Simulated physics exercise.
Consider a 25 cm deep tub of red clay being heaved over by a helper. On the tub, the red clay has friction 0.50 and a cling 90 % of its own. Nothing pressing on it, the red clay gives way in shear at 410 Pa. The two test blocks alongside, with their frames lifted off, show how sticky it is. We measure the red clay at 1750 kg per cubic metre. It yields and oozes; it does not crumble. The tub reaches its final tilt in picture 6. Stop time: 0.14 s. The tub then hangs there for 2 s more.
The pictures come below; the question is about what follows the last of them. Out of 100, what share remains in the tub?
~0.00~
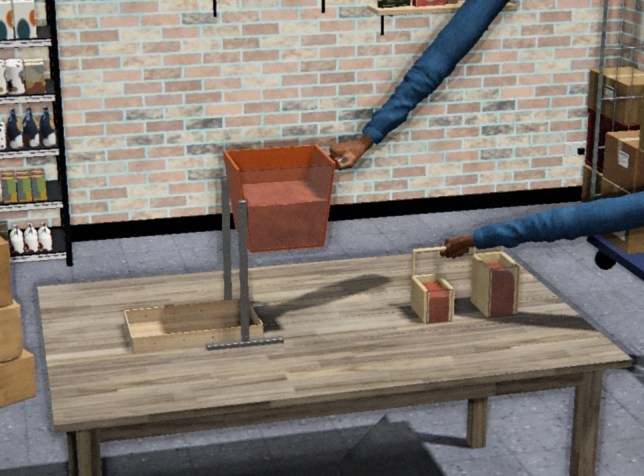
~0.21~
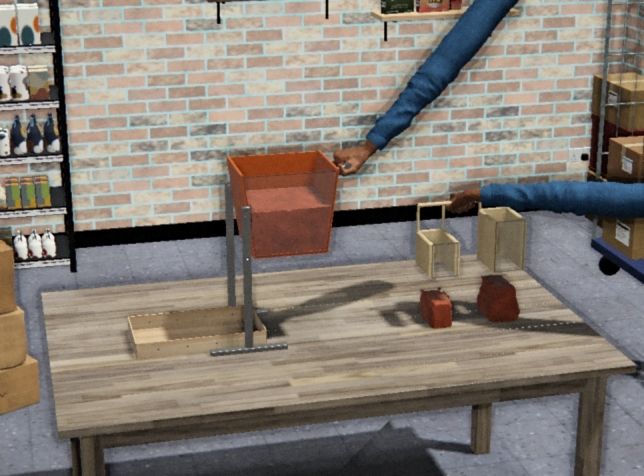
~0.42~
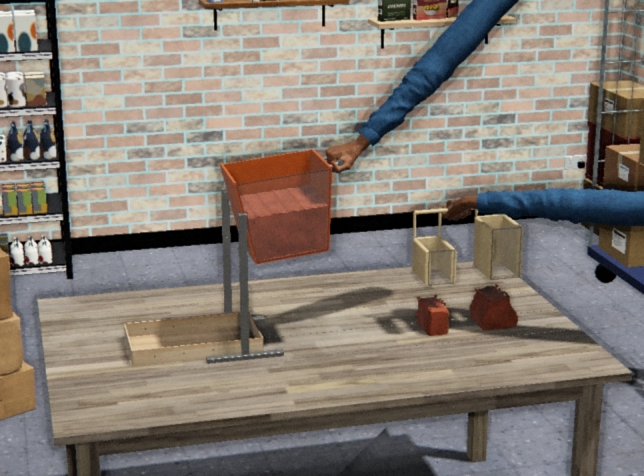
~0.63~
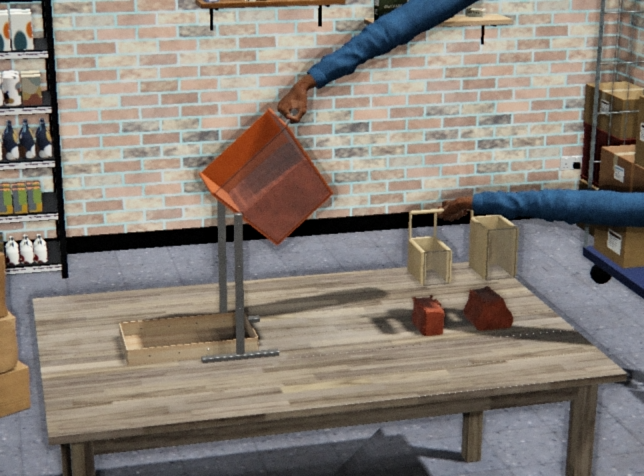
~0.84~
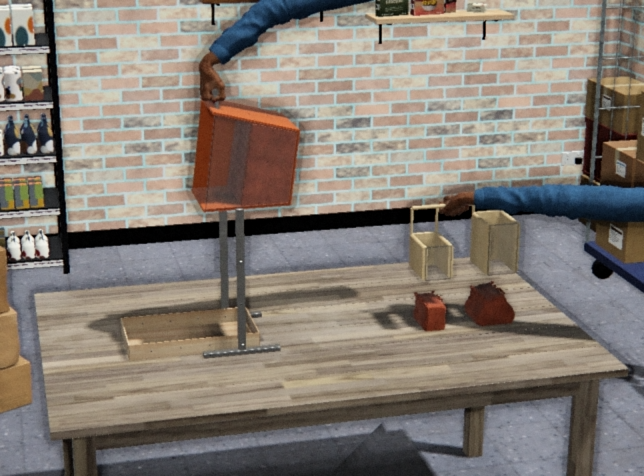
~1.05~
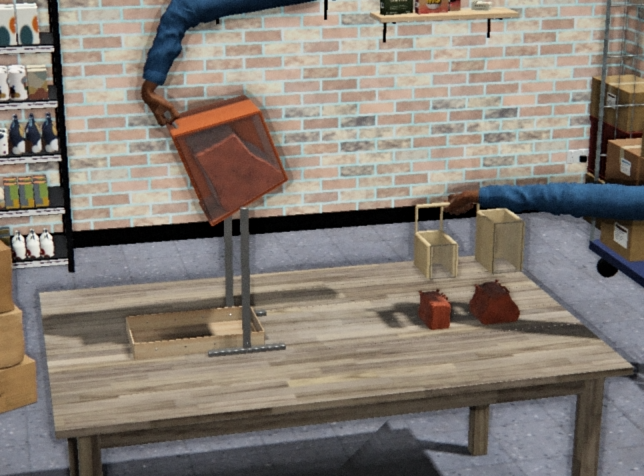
7 out of 100.
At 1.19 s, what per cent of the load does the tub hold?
50 %, roughly.
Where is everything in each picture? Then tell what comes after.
The first frame shows handle-side rim at (332, 164), tilt 0 degrees; top of the red clay at (318, 200); blocks stand 9.1 cm, 14 cm (left to right).
The second frame shows handle-side rim at (336, 170), tilt 0 degrees; top of the red clay at (322, 206); blocks stand 9.0 cm, 12 cm (left to right).
The third frame shows handle-side rim at (329, 168), tilt 6 degrees; top of the red clay at (323, 206); blocks stand 9.0 cm, 11 cm (left to right).
The fourth frame shows handle-side rim at (284, 127), tilt 41 degrees; top of the red clay at (303, 161); blocks stand 9.0 cm, 10 cm (left to right).
The fifth frame shows handle-side rim at (214, 115), tilt 83 degrees; top of the red clay at (257, 126); blocks stand 9.0 cm, 10 cm (left to right).
The sixth frame shows handle-side rim at (175, 139), tilt 111 degrees; top of the red clay at (233, 136); blocks stand 9.0 cm, 10 cm (left to right).
After 1.19 s, the tub is at 111 degrees and holds 51 %.
After 1.36 s, the tub is at 111 degrees and holds 28 %.
After 1.53 s, the tub is at 111 degrees and holds 22 %.
After 1.70 s, the tub is at 111 degrees and holds 19 %.
After 3.05 s, at the end, the tub is at 111 degrees and holds 7 %.
